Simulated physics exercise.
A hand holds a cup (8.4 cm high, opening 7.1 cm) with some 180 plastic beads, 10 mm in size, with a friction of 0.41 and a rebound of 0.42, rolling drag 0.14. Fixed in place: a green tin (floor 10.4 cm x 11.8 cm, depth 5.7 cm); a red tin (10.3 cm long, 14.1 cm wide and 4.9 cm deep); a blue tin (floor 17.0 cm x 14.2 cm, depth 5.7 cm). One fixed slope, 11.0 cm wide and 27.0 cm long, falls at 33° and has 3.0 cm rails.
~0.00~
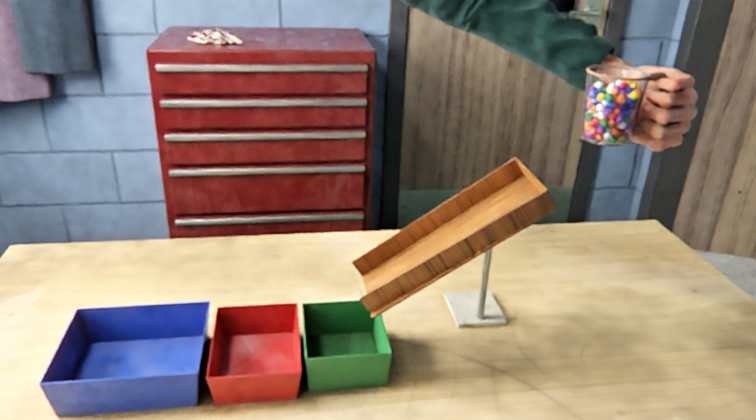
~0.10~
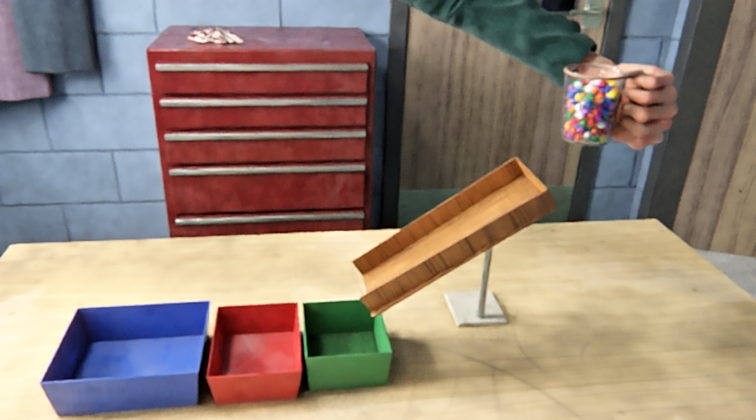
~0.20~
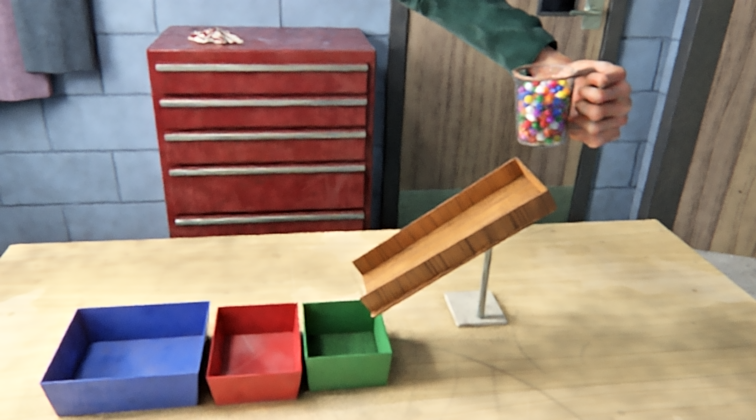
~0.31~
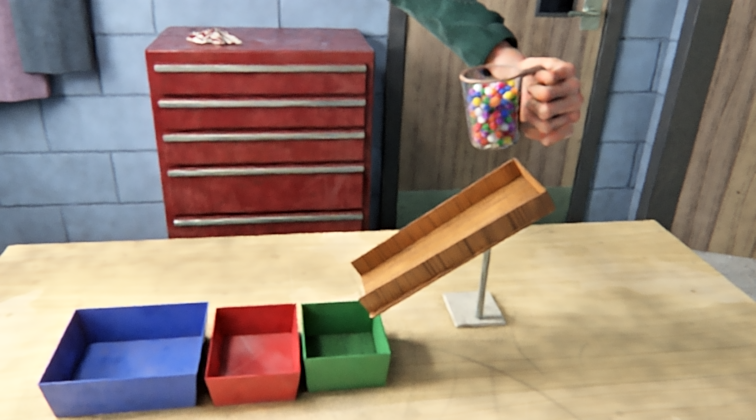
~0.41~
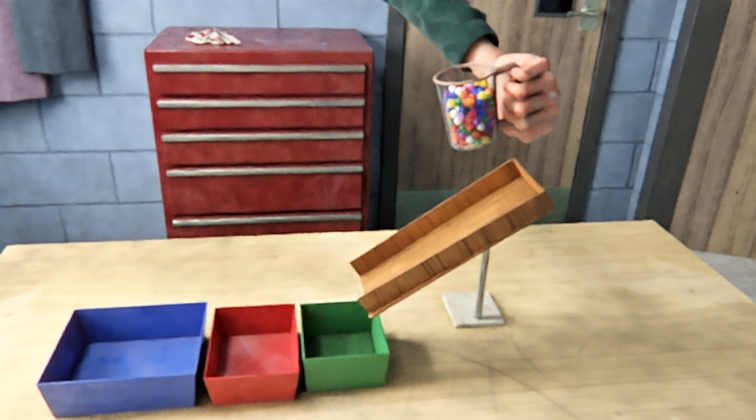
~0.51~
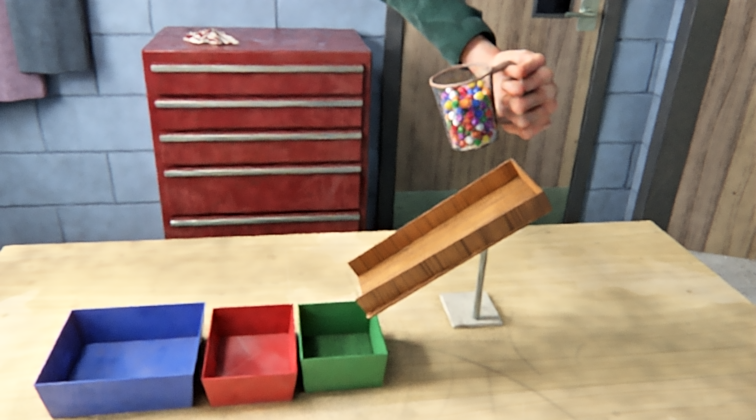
We see a hand carry a clear cup of colourful beads leftward above a sloping wooden chute, tilting the cup gradually to the left, while blue, red and green tins sit in a row on the table.
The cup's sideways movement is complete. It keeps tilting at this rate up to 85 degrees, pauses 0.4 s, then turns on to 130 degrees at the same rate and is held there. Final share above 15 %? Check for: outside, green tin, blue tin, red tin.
Outside everything: Not above, green tin: Above, blue tin: Not above, red tin: Above.
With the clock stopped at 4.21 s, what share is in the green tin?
Some 65 in a hundred by then.
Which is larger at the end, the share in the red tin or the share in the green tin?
The larger share ends up in the green tin.
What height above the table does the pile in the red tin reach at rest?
Close to 2.5 centimetres.
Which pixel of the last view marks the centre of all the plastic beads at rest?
Around (315, 358).
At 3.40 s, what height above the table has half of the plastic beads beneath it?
Height estimate: Near 34 cm.
After 1.62 s, tilt 59 degrees; cup 100 %; middle of all pieces near (472, 112).
After 2.55 s, tilt 85 degrees; cup 100 %; middle of all pieces near (470, 115).
After 3.40 s, tilt 107 degrees; slope 25 %, cup 55 %, red tin 10 %, green tin 5 %; middle of all pieces near (415, 186).
After 4.21 s, tilt 130 degrees; red tin 35 %, green tin 65 %; middle of all pieces near (296, 357).
By 4.8 s all is still; blue tin 0 %, slope 0 %, cup 0 %, red tin 35 %, outside 5 %, green tin 65 %.
